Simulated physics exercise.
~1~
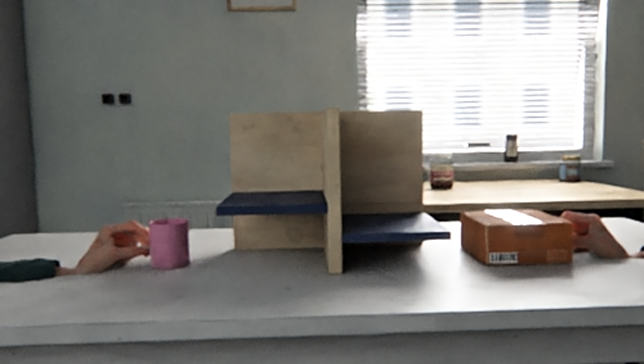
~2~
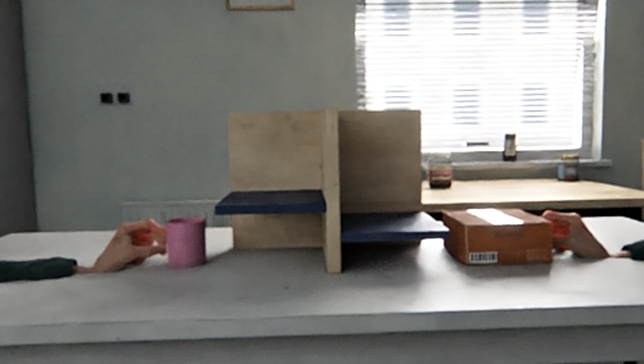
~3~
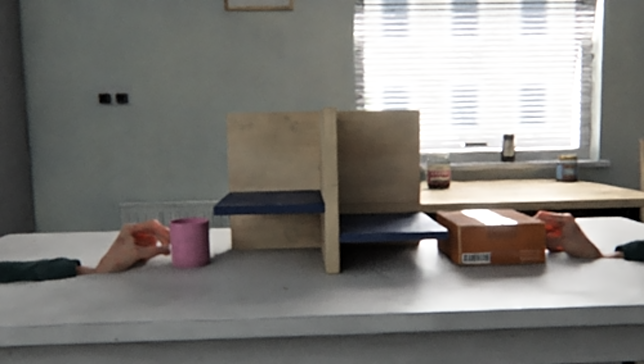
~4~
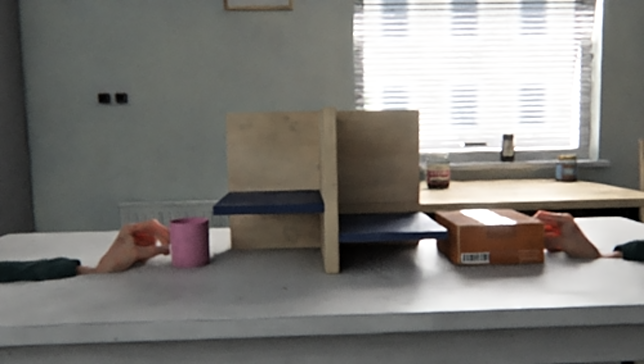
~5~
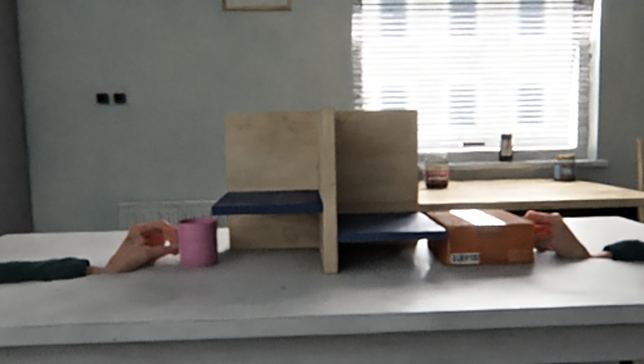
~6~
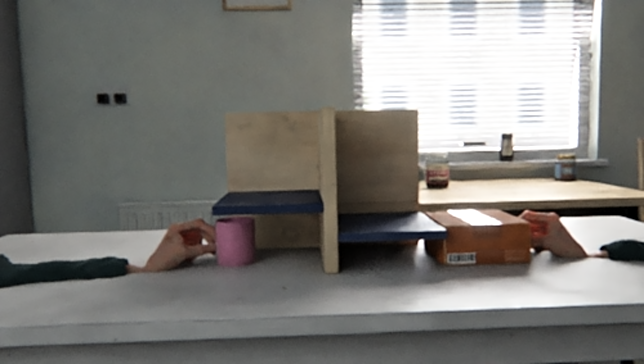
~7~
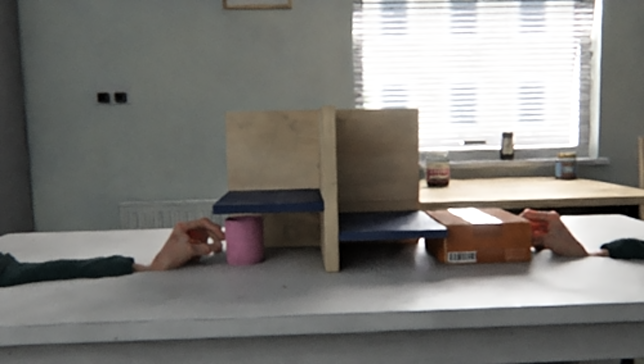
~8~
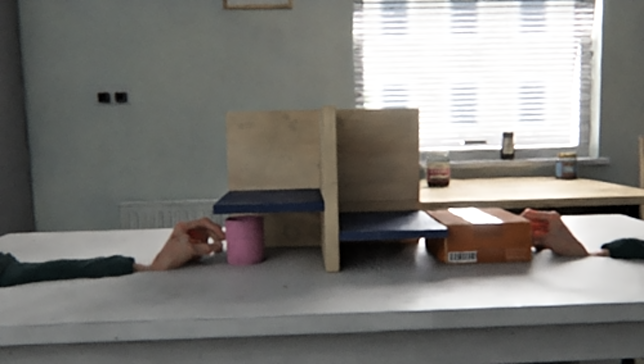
On a white table, two hands pushing a pink beaker under the left shelf and an orange box that stops at the right.
